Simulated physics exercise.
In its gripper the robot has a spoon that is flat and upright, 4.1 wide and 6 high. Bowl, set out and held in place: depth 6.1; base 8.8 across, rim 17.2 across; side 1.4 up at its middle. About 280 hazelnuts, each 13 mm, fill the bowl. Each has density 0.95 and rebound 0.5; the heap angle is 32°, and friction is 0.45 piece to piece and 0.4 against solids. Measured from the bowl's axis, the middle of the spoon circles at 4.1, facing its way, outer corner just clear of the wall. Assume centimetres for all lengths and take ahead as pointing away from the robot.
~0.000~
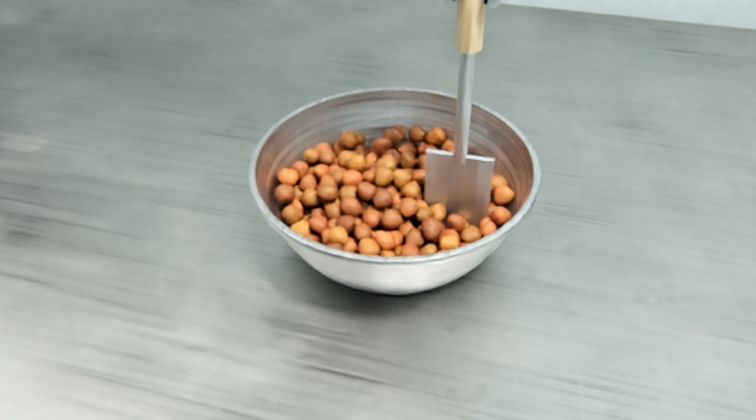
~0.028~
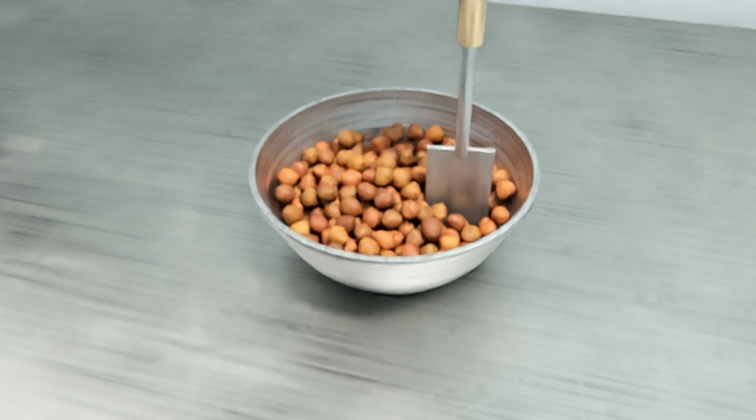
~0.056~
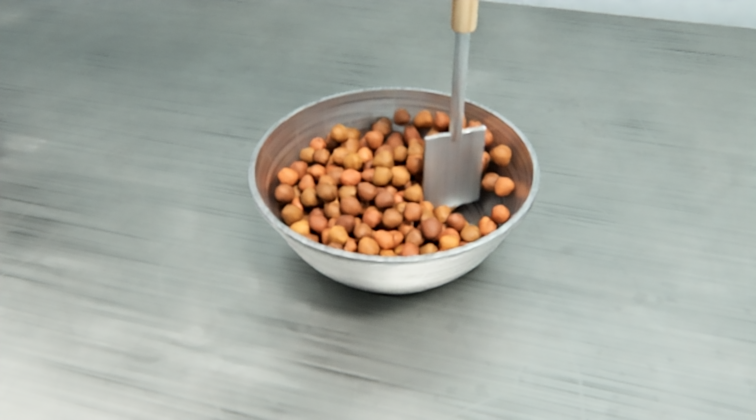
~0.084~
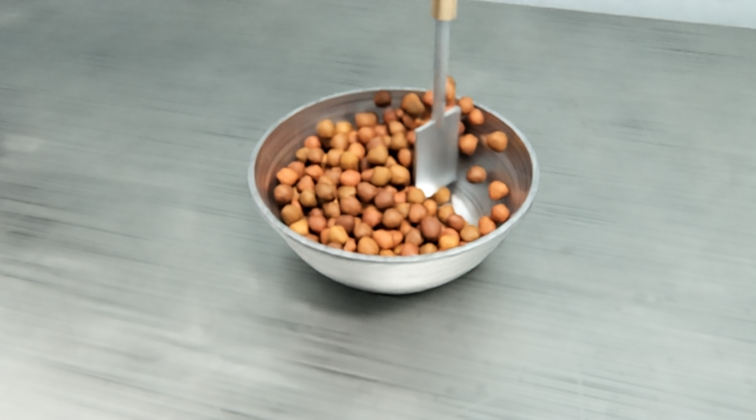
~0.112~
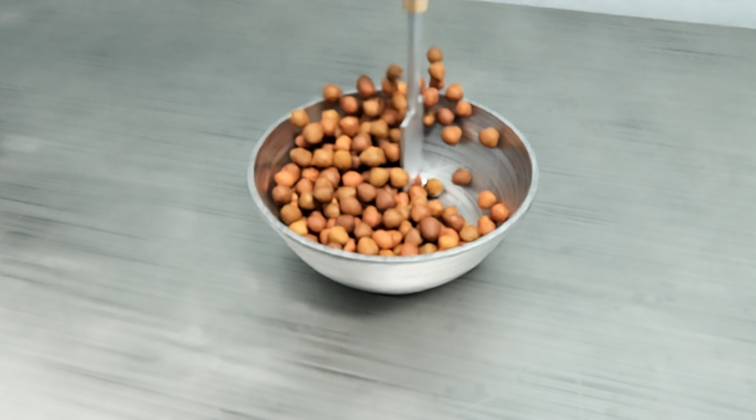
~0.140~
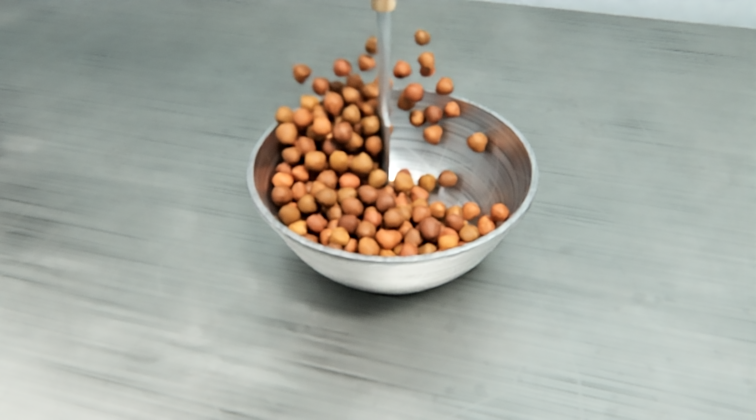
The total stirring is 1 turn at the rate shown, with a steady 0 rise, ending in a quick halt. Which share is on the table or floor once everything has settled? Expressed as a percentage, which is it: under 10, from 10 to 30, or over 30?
The percentage is over 30.
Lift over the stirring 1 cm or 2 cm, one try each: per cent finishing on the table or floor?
Near 35 in a hundred, then near 30 in a hundred.
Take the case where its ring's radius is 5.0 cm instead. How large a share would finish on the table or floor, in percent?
Around 35 in a hundred, in that case.
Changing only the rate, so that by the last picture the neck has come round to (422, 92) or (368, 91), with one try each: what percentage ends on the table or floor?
First try: About 25 %; second try: About 45 %.
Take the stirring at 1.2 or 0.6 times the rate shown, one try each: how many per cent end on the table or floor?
Around 45 percent for the first try and 20 percent for the second.
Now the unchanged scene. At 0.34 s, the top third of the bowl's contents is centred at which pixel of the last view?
Top-third centre at approx. (446, 213).
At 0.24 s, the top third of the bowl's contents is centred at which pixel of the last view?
Near (309, 193).
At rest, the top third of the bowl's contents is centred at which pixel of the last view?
Estimated centre: (436, 164).
After 0.24 s, 204° round, highest piece 11 above the table; 239 in the bowl, 4 on the table or floor, 32 in flight or on the tool.
After 0.34 s, 295° round, highest piece 12 above the table; 202 in the bowl, 30 on the table or floor, 43 in flight or on the tool.
After 0.58 s, 0° round, highest piece 6 above the table; 171 in the bowl, 102 on the table or floor, 2 in flight or on the tool.
After 1.28 s, 0° round, highest piece 6 above the table; 171 in the bowl, 104 on the table or floor.
In the end, 171 in the bowl, 104 on the table or floor. That is 38 % on the table or floor.
